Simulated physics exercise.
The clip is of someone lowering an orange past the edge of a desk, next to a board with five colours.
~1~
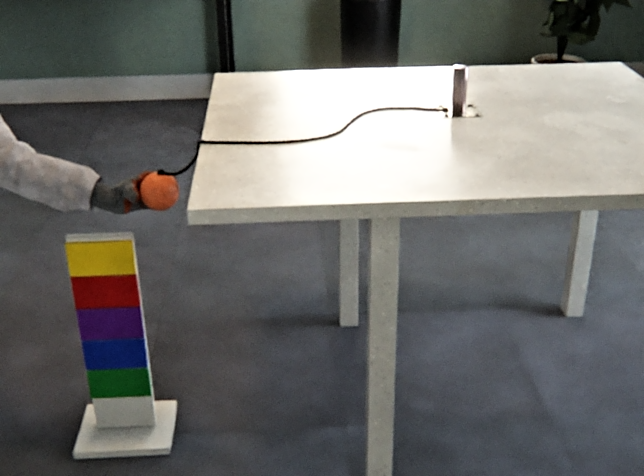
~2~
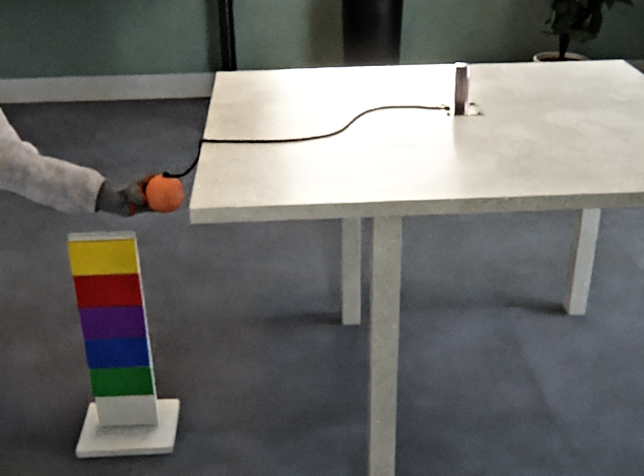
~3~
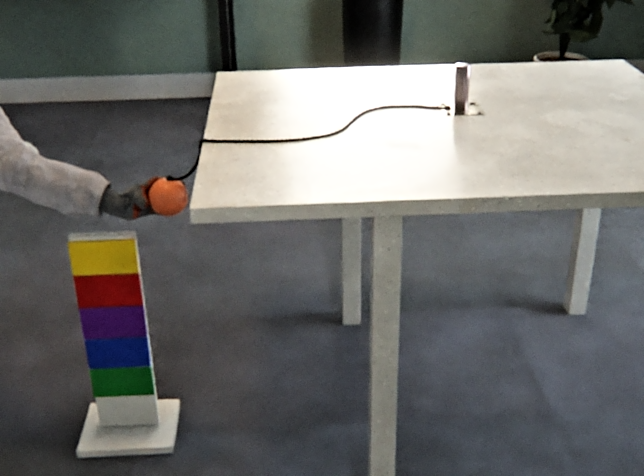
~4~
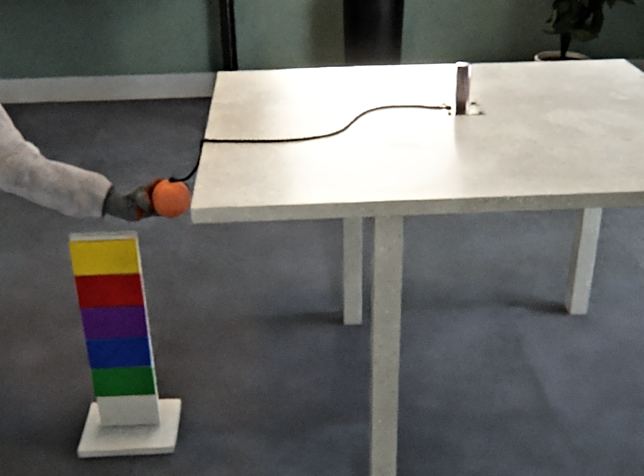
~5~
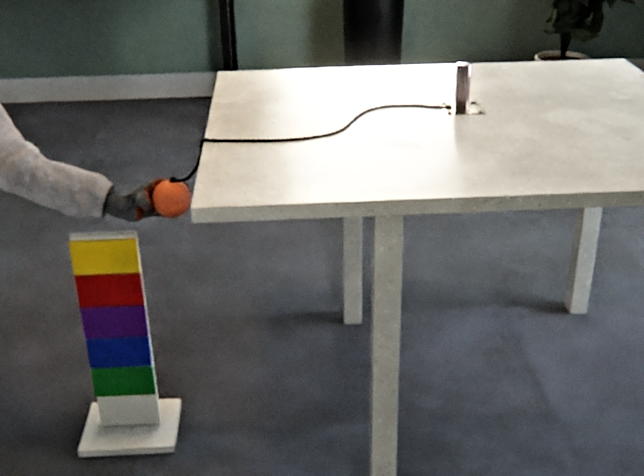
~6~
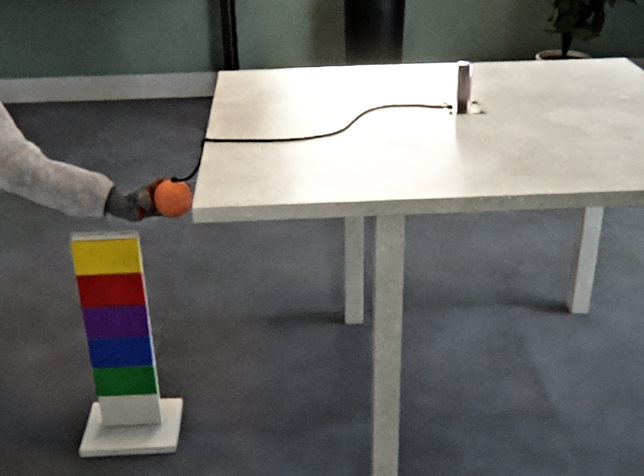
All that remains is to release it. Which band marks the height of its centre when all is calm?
Its centre hangs level with the yellow band.
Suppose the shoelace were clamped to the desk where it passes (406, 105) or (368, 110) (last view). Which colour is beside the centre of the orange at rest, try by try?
Taking them in turn: Yellow; yellow.
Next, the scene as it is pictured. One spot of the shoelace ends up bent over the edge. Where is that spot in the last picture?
It lies at about (249, 141).
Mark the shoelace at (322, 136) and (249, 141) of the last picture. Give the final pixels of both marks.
At (276, 126), then (207, 137).
A little later, orange near (240, 233); level with yellow.
Next, orange near (212, 248); level with yellow.
When it is over, orange near (220, 247); level with yellow. Its middle rests at the yellow band.
